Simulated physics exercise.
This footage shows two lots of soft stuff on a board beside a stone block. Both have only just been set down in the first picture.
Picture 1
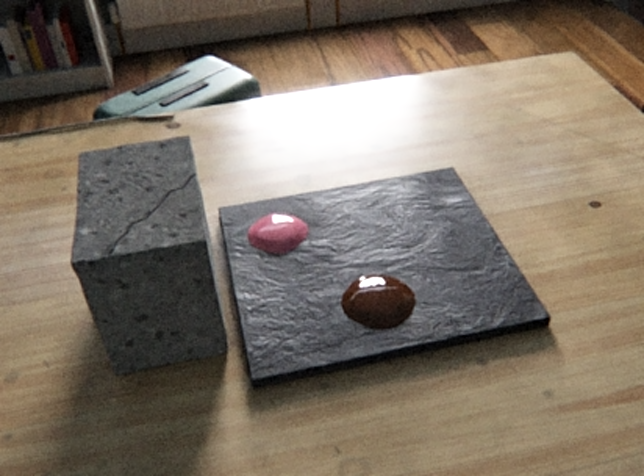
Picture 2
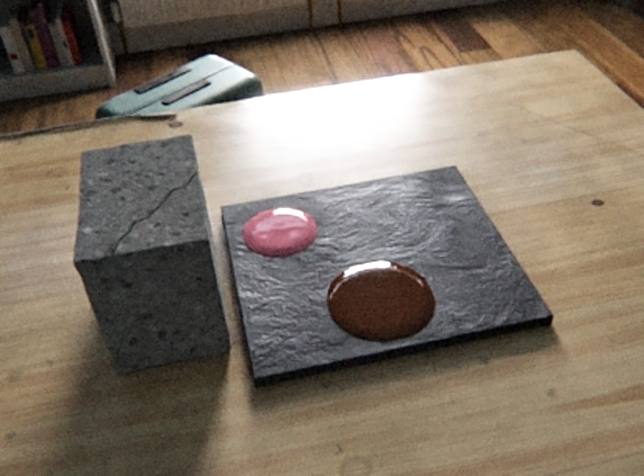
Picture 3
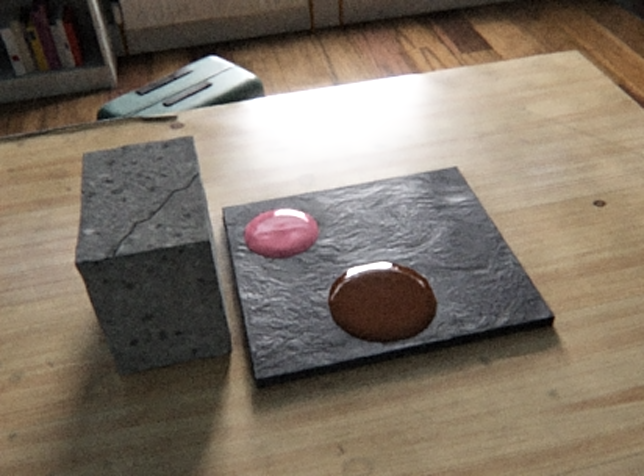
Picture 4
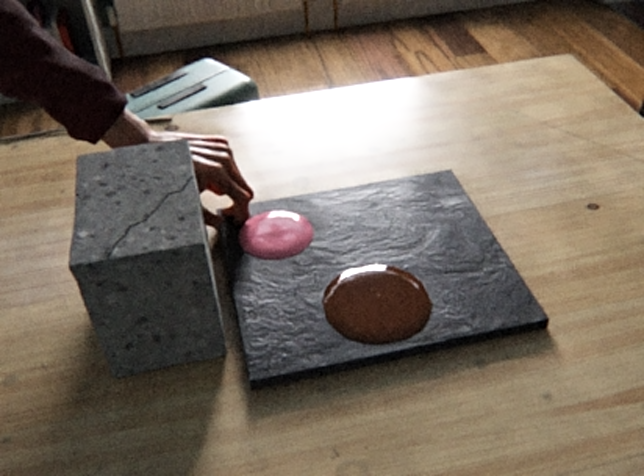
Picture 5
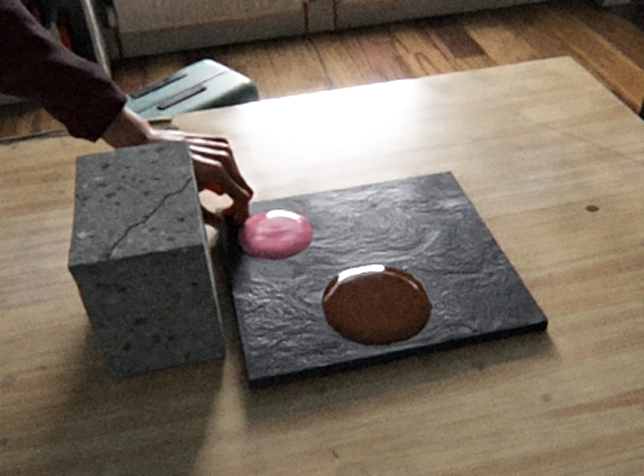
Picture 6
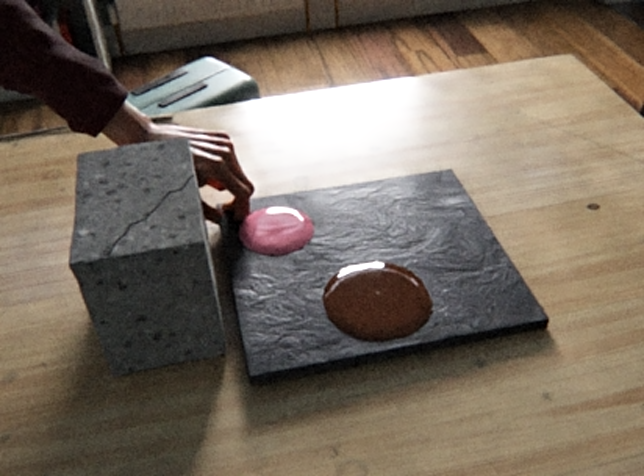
Two glossy blobs, one brown and one pink, spread into flatter puddles on a dark board beside a stone block, then a hand reached in behind the block and raised the board's end very slightly.
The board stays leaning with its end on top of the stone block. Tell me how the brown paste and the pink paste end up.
Watch the brown paste - it drops off; the pink paste hangs on.
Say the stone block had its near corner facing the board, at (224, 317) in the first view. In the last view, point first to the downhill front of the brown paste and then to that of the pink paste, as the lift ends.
(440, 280); (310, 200).
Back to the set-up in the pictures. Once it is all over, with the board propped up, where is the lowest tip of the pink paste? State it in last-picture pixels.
It ends up near (406, 168).
A moment on, slope about 34°; the brown paste has crept down a long way; the pink paste has crept a little.
Further on, the brown paste is dripping off the low end; the pink paste has crept down a long way.
When it is over, slope about 34°; the brown paste is dripping off the low end; the pink paste has crept down a long way.
